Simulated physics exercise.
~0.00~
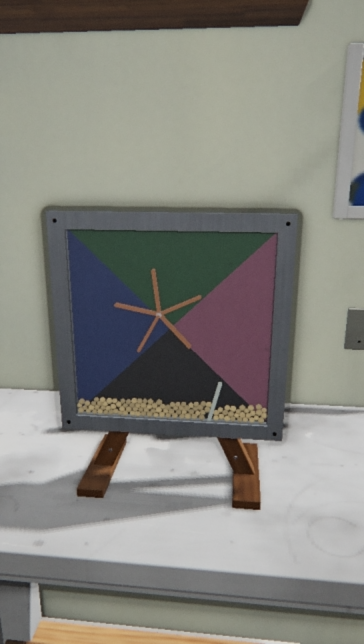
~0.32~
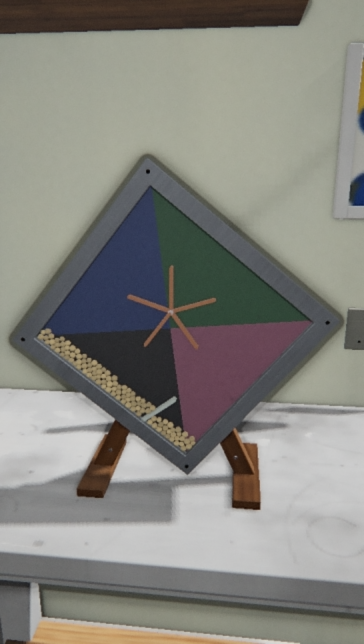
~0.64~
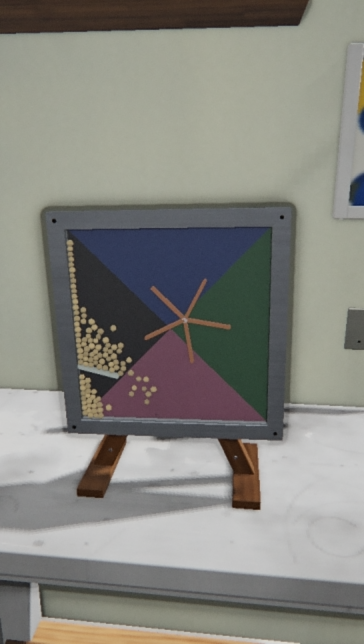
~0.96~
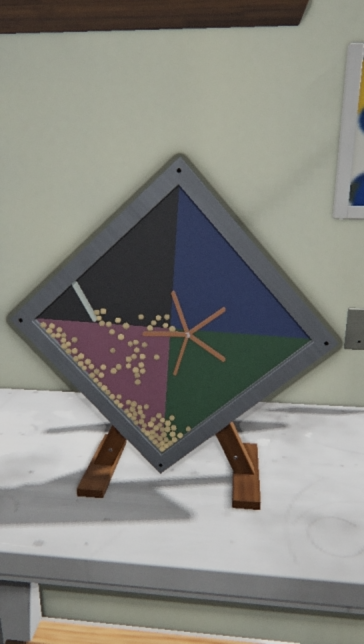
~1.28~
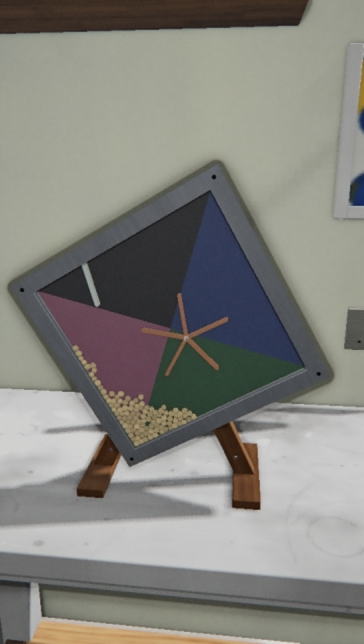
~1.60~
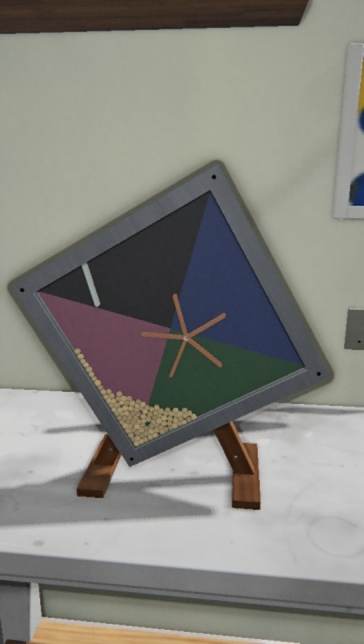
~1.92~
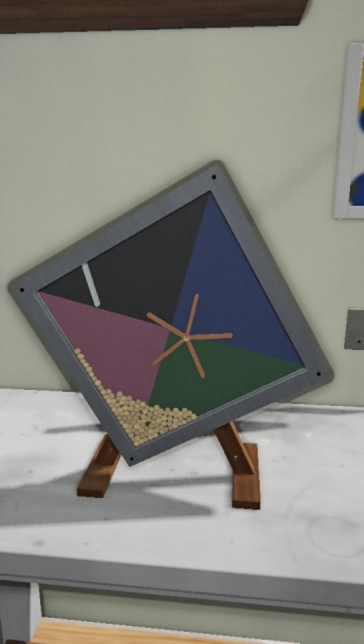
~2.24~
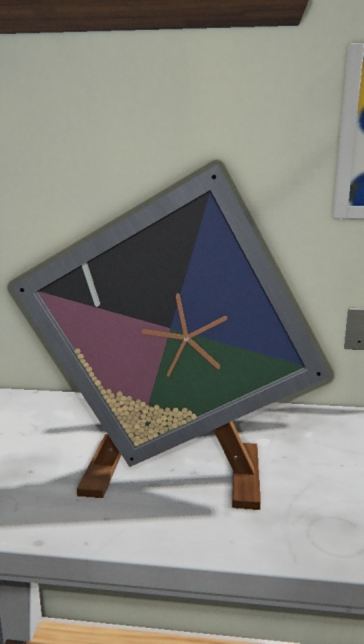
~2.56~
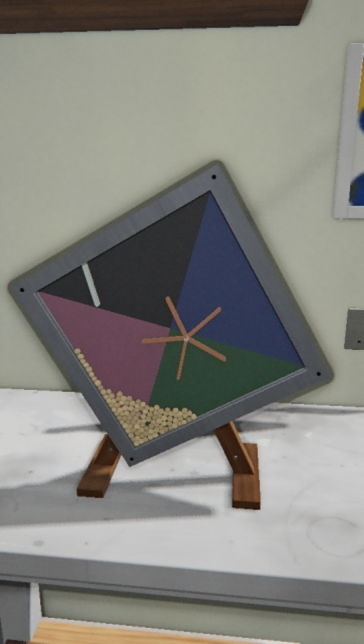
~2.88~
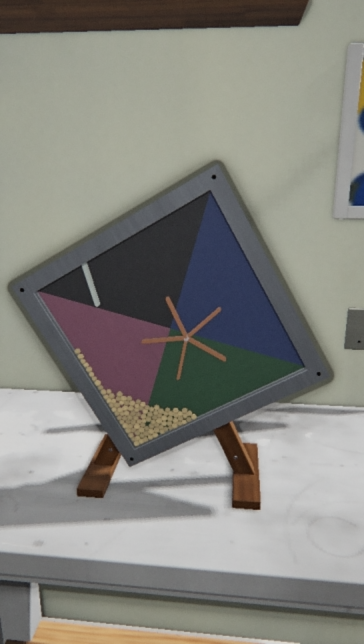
On a pale countertop, a square, clear-fronted case of beans on a wooden stand turned clockwise and stopped tilted, its beans tumbling into the bottom corner across pink and green, while the orange five-armed star at its middle swung about before coming to rest.
